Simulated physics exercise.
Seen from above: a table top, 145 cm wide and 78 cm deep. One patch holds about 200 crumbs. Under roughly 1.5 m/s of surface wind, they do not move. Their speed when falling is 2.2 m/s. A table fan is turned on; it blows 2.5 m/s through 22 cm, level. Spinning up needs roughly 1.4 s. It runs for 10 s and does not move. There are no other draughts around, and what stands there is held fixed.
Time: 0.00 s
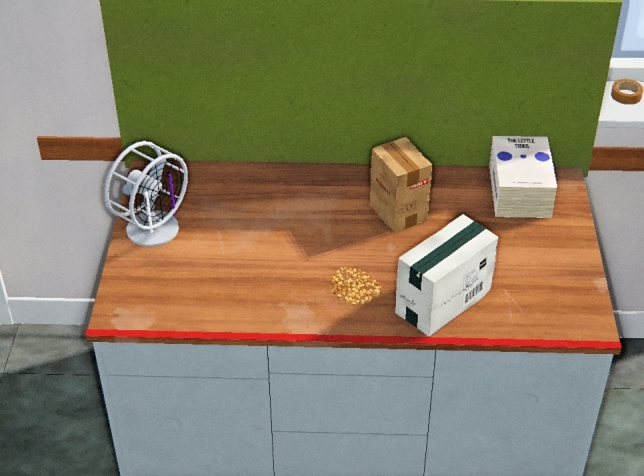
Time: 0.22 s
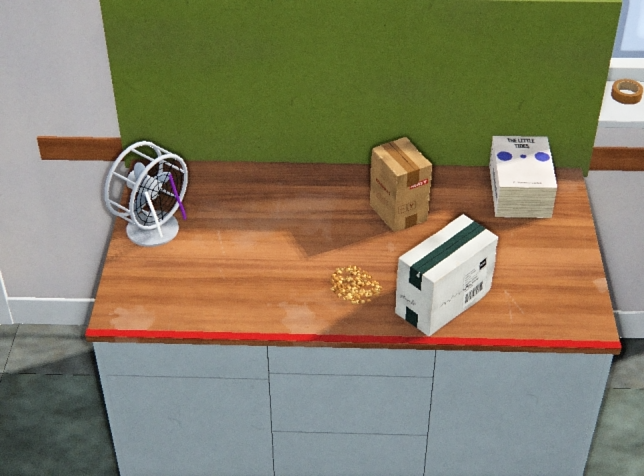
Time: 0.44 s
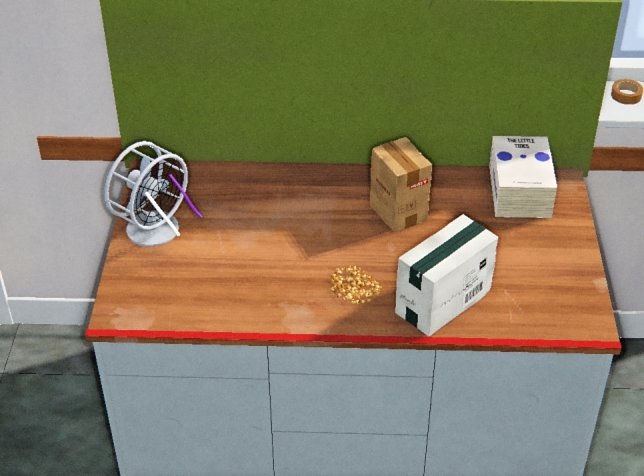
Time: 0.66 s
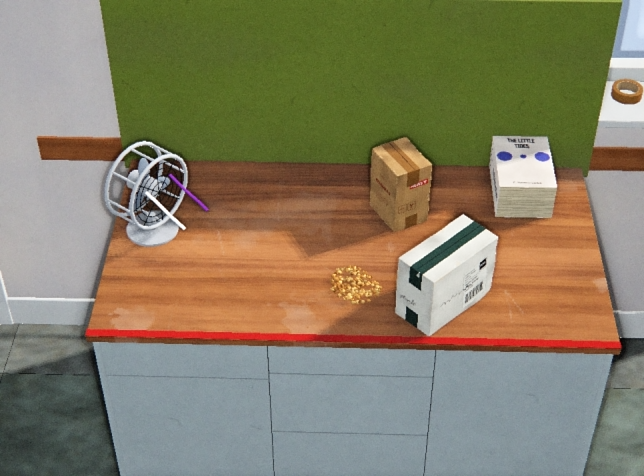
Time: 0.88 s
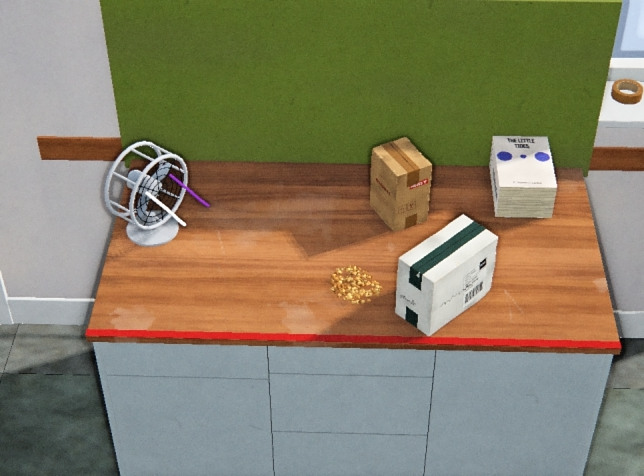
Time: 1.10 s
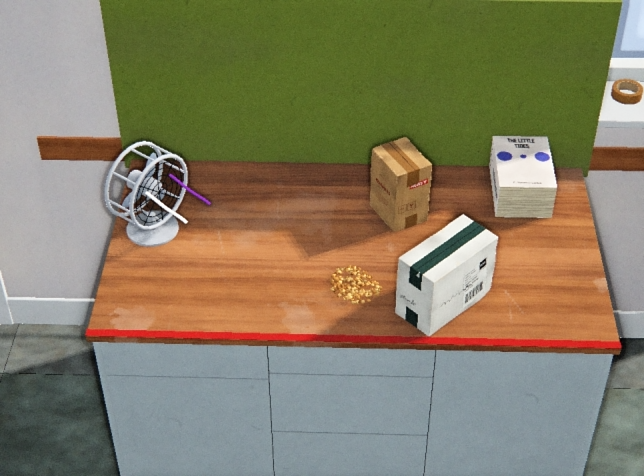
On a wooden countertop, a small fan starting up with its purple and white ribbons fluttering out while the golden crumbs lie still.
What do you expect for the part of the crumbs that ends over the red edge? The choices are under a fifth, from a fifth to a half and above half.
I'd bet the portion over that edge ends up short of one fifth.
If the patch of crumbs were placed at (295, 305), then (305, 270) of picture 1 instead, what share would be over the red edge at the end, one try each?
First try about 90 per cent, second about 4 per cent.
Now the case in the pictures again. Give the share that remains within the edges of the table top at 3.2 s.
I'd say close to 100 % are still there.
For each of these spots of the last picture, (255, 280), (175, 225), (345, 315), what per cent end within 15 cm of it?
Estimates in listed order: 0 %; 0 %; 70 %.
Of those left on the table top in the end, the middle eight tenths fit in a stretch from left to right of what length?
Around 10 cm.
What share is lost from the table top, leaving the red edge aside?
About 0 %.
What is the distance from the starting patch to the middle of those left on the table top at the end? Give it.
That comes to some 0 centimetres.
After 2.0 s, 0 % are over the red edge; the middle of those still in play is near (359, 287); 23 % have settled or left.
After 3.2 s, 1 % are over the red edge; the middle of those still in play is near (360, 286); 24 % have settled or left.
After 5.5 s, 2 % are over the red edge; the middle of those still in play is near (363, 286); 34 % have settled or left.
After 10.0 s, at the end, 4 % are over the red edge; the middle of those still in play is near (363, 286).
